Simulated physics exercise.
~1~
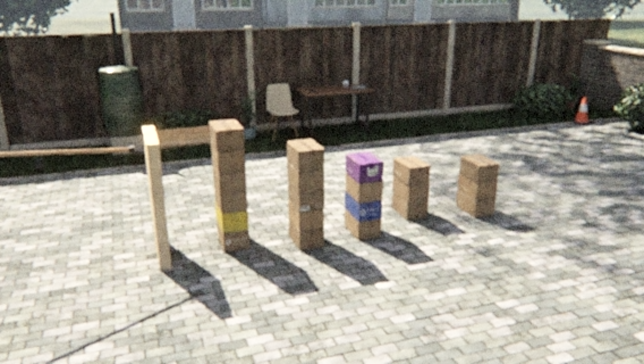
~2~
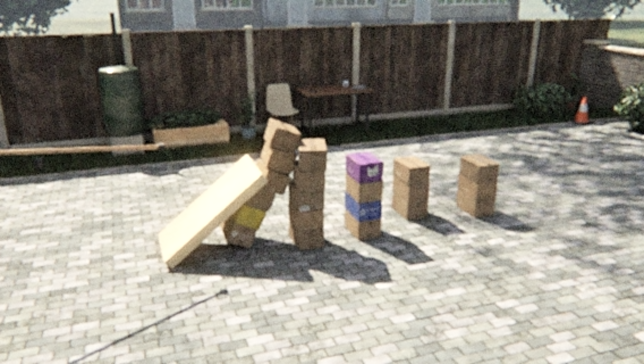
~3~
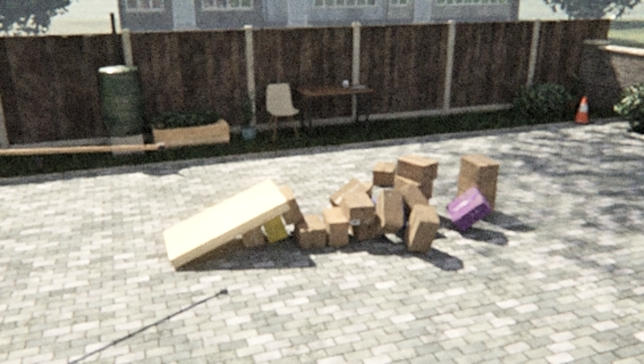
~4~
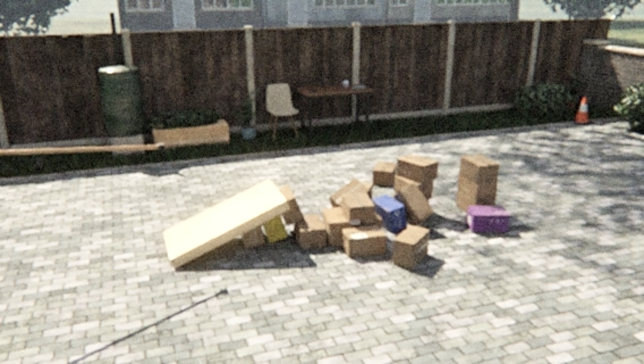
On a paved yard, a falling board topples most of the carton stacks into a heap.
